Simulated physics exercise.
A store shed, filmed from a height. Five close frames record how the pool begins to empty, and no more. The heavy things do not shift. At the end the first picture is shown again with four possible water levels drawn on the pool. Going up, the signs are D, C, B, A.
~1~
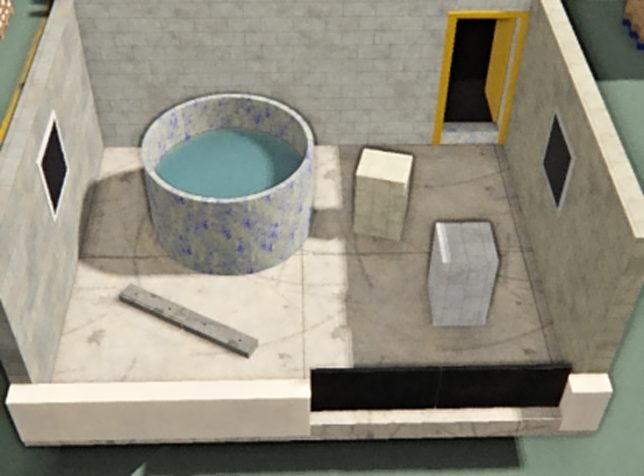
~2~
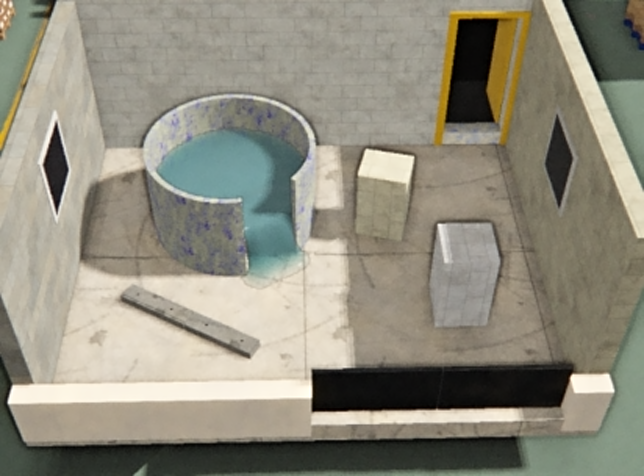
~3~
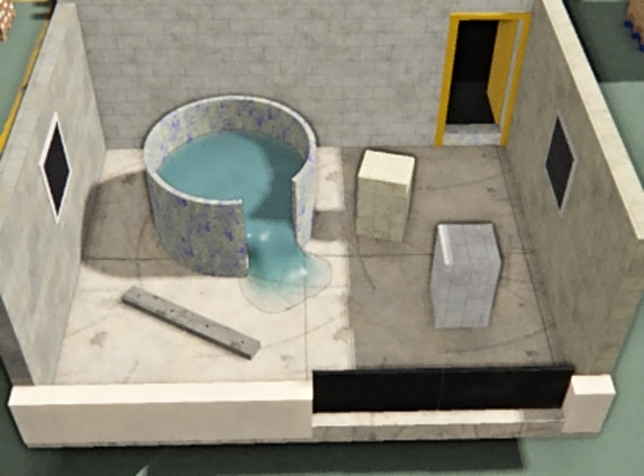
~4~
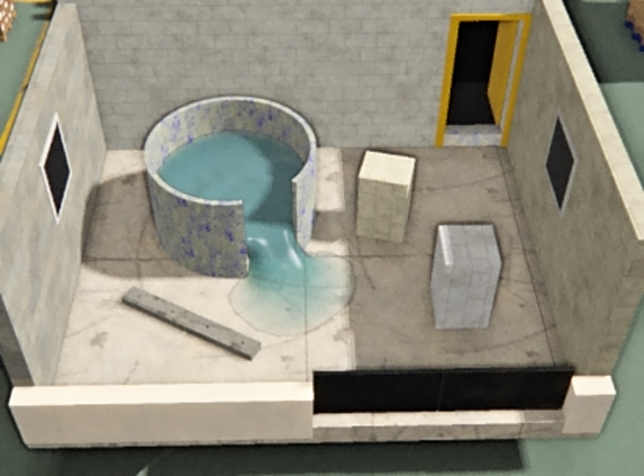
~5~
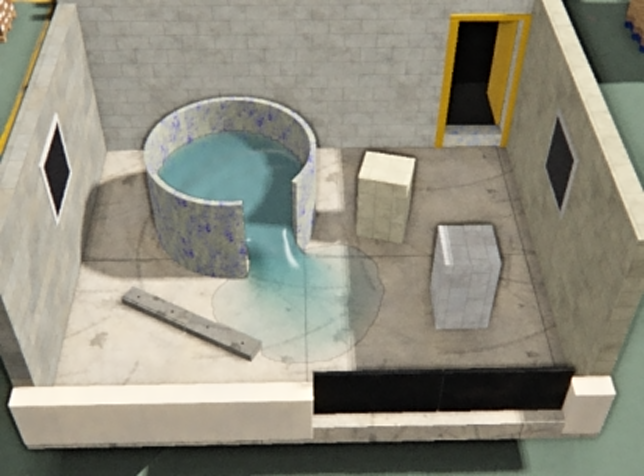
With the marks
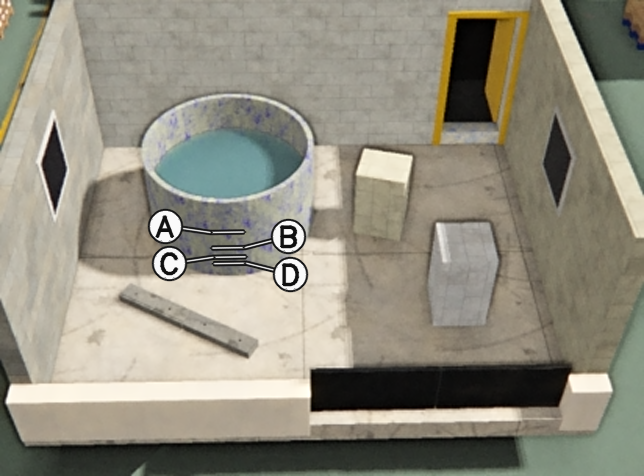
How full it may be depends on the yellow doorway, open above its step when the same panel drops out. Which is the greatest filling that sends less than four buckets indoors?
Use level A.
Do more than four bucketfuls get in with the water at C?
No.
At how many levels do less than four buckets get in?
All of the four.
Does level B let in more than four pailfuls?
No, that is safe.
On the marked copy, A at (227, 232); B at (228, 247); C at (229, 257); D at (230, 263); from the bottom up D, C, B, A.
For level A, a splash gets over, under a bucket.
For level B, nothing gets over.
For level C, nothing gets over.
For level D, nothing gets over.
